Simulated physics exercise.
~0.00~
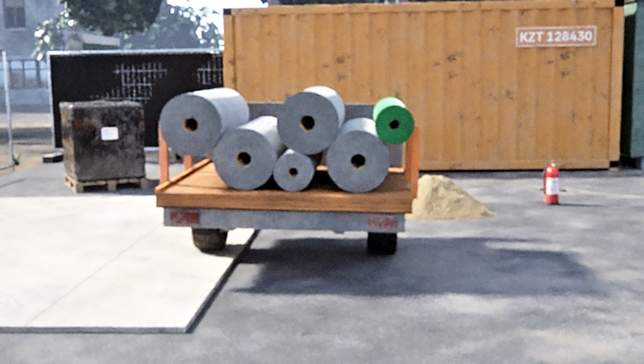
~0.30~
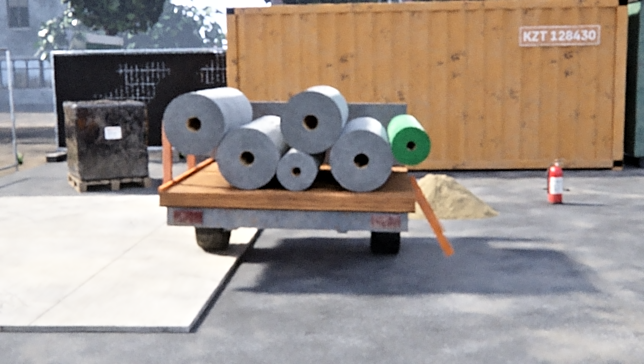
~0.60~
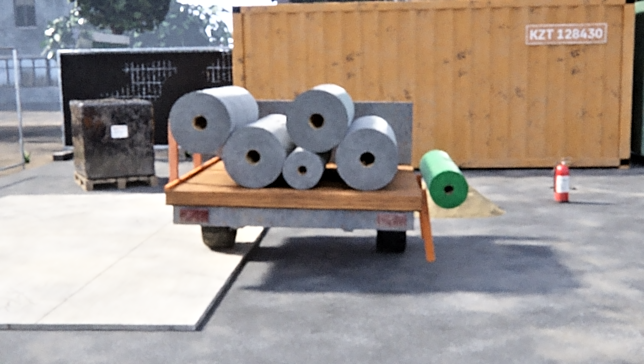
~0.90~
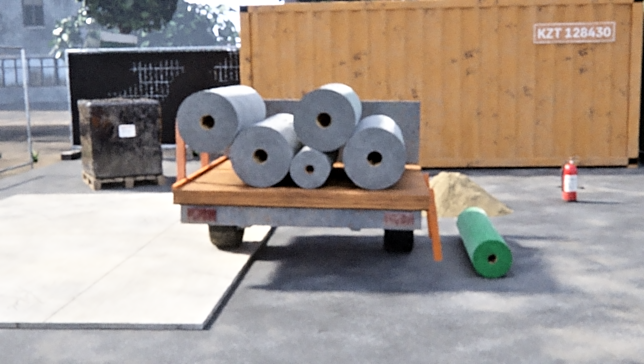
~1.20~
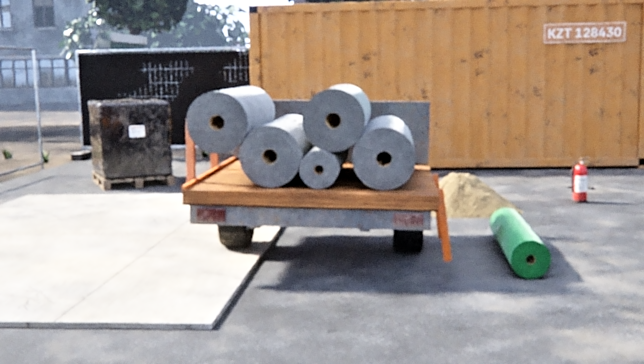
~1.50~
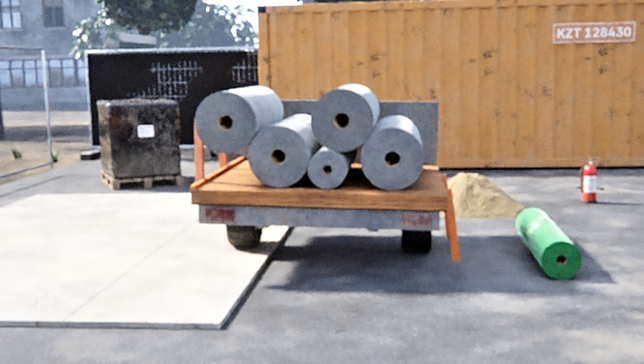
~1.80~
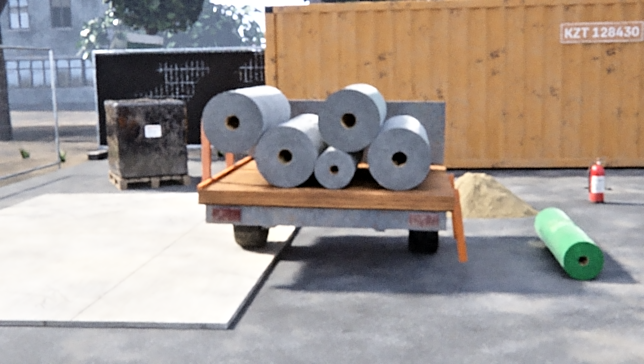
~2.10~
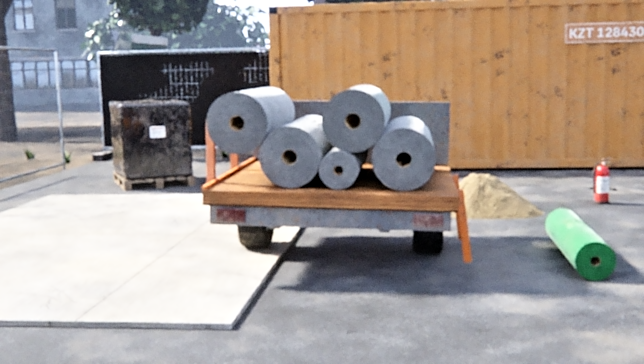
A green roll drops off the trailer's right side and rolls to rest on the ground.
